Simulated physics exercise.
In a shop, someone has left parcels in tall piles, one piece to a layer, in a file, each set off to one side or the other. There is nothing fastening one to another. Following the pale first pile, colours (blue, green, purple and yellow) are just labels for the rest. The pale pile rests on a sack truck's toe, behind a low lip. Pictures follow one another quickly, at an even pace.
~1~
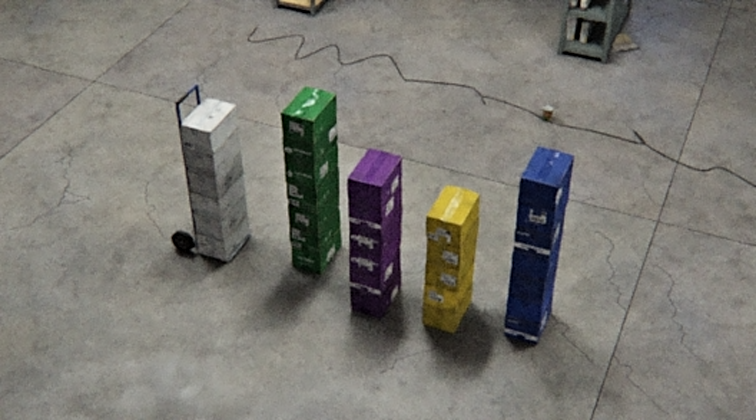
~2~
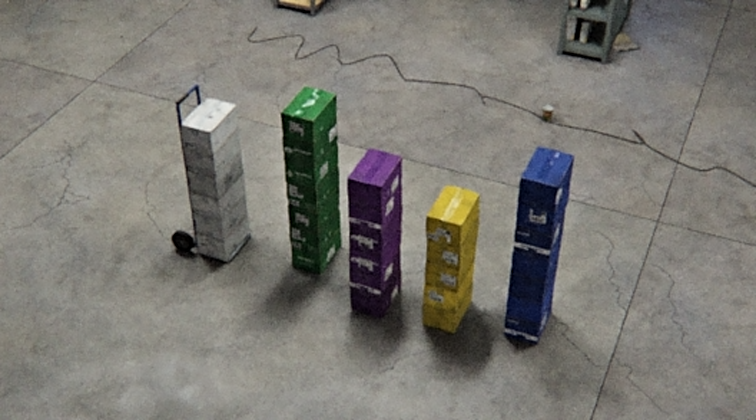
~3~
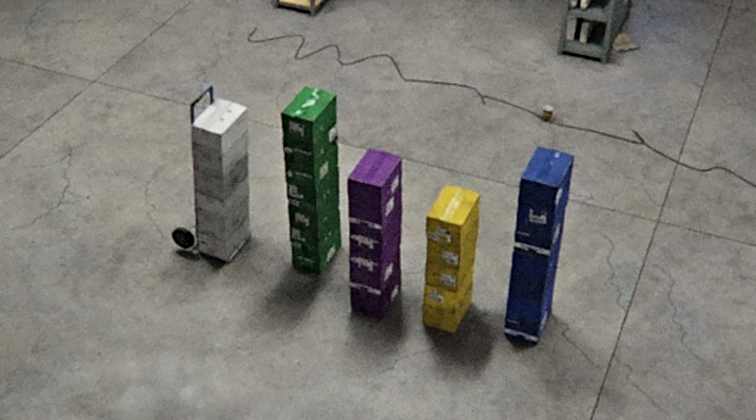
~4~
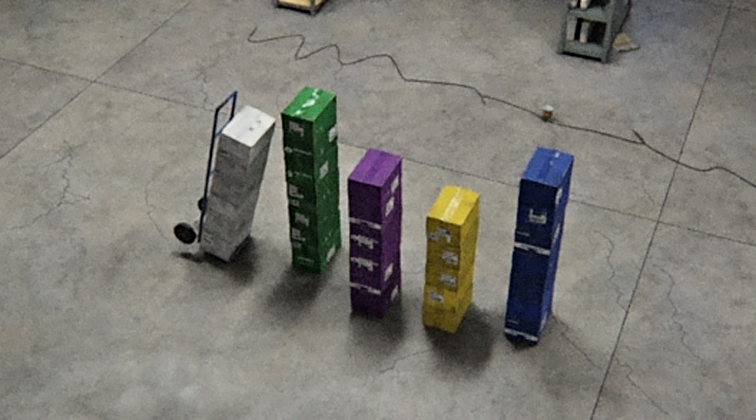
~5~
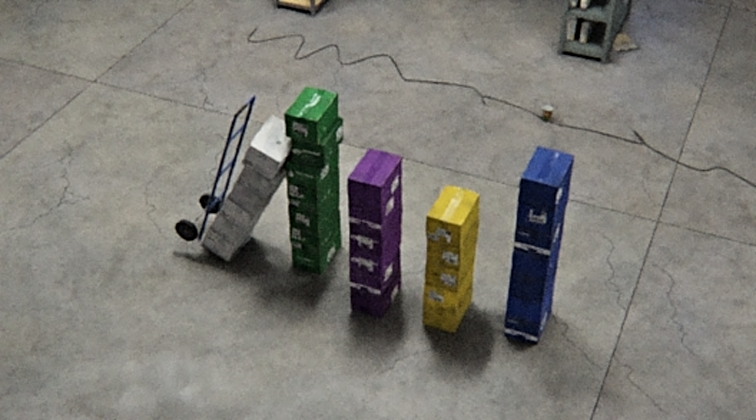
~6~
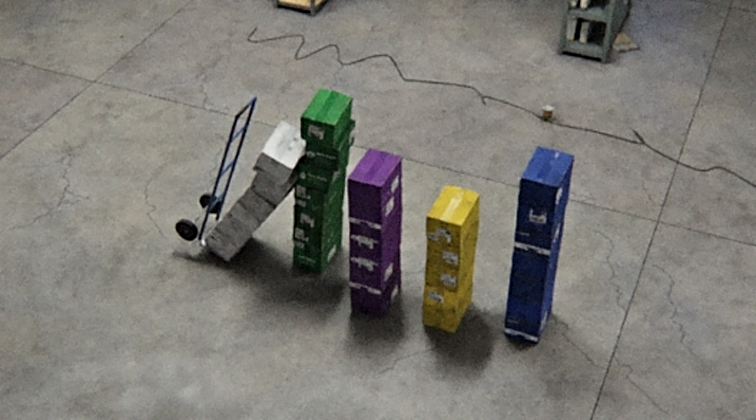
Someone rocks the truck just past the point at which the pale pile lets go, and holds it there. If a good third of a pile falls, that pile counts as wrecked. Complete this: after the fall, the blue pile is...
It is wrecked.
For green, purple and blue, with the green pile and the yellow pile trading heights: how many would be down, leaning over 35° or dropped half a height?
Green 4, purple 6, blue 7.
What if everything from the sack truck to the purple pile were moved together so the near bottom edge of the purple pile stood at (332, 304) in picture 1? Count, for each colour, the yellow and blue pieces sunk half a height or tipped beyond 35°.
I'd count yellow at 4 and blue at 7.
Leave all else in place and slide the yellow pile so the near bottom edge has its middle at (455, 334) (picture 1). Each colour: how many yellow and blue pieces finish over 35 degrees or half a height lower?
Counting each pile, I get yellow 5 and blue 7.
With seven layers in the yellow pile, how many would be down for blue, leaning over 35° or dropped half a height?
Blue: 7.
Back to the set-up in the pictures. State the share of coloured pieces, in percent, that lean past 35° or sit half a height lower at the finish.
Something like 95 in a hundred.
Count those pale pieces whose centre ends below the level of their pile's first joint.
Pale pieces: 5.
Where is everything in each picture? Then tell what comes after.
In the first picture (pixels give the middle of a visible side), truck frame (182, 135) level; top blue parcel (548, 166); top green parcel (309, 103); none of the others has stirred.
In the second picture, truck frame level; top blue parcel (548, 166).
In the third picture, truck frame rocked barely, top of the pale pile leaning barely; top blue parcel (548, 166); none of the others has stirred.
In the fourth picture, truck frame (213, 139) rocked a little, top of the pale pile leaning clearly; top blue parcel (548, 166); none of the others has stirred.
In the fifth picture, truck frame (228, 143) rocked clearly, top of the pale pile leaning clearly; top blue parcel (548, 166); top green parcel (311, 103) a little from its place; movement in 2 of them.
In the sixth picture, truck frame (229, 143) rocked clearly, top of the pale pile leaning clearly; top blue parcel (548, 166); top green parcel (327, 106) tilted barely; steepest lean, the parcel at (322, 157); movement in 7 of them.
Shortly afterwards, 6 of the pale pile down; none of the 7 blue parcels down (6 of 25 in all colours); top blue parcel unmoved; top green parcel tilted well over, about its own height lower.
Next, 6 of the pale pile down; 3 of the 7 blue parcels down (20 of 25 in all colours); top blue parcel tilted well over, half its height lower; top green parcel on its side.
In the end, 6 of the pale pile down; 7 of the 7 blue parcels down (24 of 25 in all colours); top blue parcel on its side; top purple parcel upside down. From the last view, middles, top purple parcel near (541, 411).
